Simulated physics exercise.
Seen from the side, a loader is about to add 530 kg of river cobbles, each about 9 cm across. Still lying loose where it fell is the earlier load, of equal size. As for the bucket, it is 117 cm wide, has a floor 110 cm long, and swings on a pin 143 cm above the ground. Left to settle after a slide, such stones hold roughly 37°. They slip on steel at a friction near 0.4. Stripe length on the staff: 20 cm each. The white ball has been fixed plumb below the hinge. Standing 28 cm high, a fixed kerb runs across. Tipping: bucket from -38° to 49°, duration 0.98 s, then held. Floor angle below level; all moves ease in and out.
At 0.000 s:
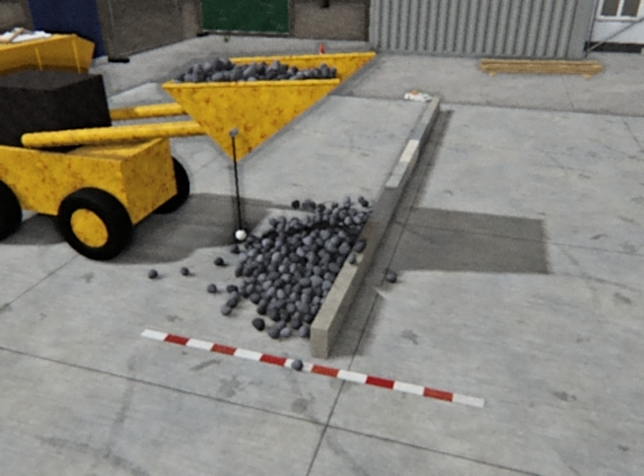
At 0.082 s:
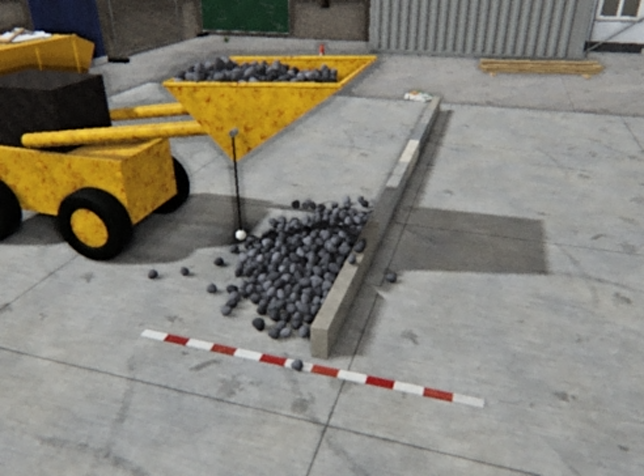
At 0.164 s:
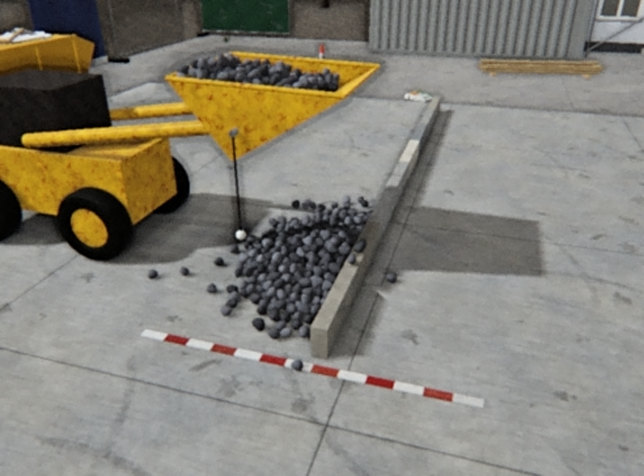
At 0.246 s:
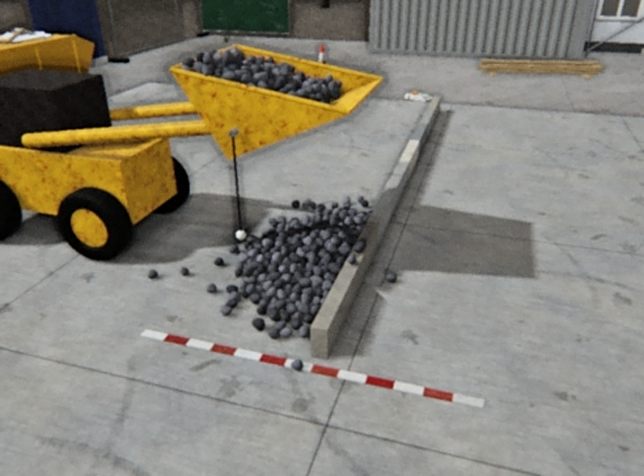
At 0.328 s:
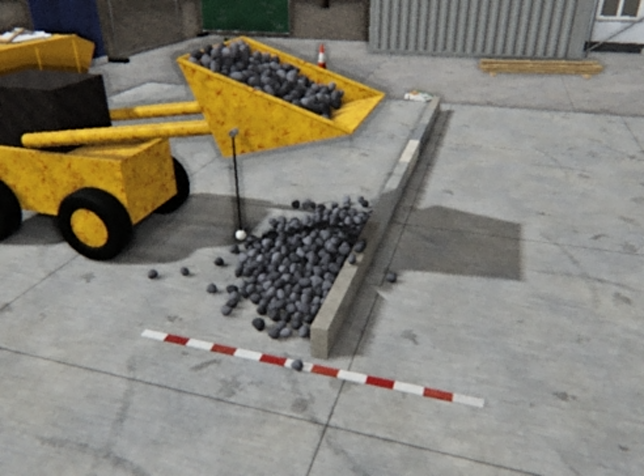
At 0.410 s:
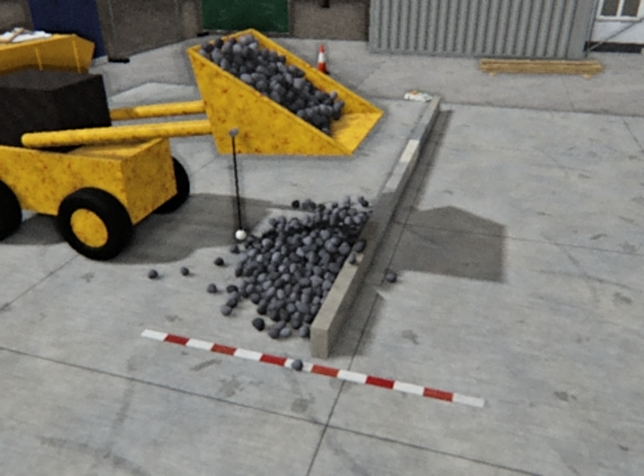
At the start, a yellow loader on the left holds a raised bucket of dark grey stones above a loose heap lying against a low kerb. The bucket steadily tips forward, its right-hand lip swinging down while the stones inside shift and slope rightward, and the heap below stays still.
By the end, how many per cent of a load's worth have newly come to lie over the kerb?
About 46 per cent have newly come to lie there.
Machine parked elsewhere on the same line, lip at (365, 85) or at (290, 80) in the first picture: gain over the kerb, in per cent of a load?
Near 75 in a hundred, then near 10 in a hundred.
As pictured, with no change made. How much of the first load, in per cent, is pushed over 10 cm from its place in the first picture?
Some 5 percent, give or take.
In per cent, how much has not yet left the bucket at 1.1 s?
Near 50 per cent of the load is held.
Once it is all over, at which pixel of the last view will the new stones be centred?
Their middle is at about (359, 259).
After 0.7 s the floor is at 36°; in per cent of one load, 99 in the bucket, 101 on this side of the kerb; the foremost stones are at (358, 257).
After 1.1 s the floor is at 49°; in per cent of one load, 52 in the bucket, 146 on this side of the kerb, 2 over the kerb; the foremost stones are at (374, 240).
After 1.4 s the floor is at 49°; in per cent of one load, 6 in the bucket, 163 on this side of the kerb, 30 over the kerb; the foremost stones are at (468, 280).
After 4.2 s the floor is at 49°; in per cent of one load, 0 in the bucket, 154 on this side of the kerb, 46 over the kerb; the foremost stones are at (628, 282). Net gain over the kerb, 46.
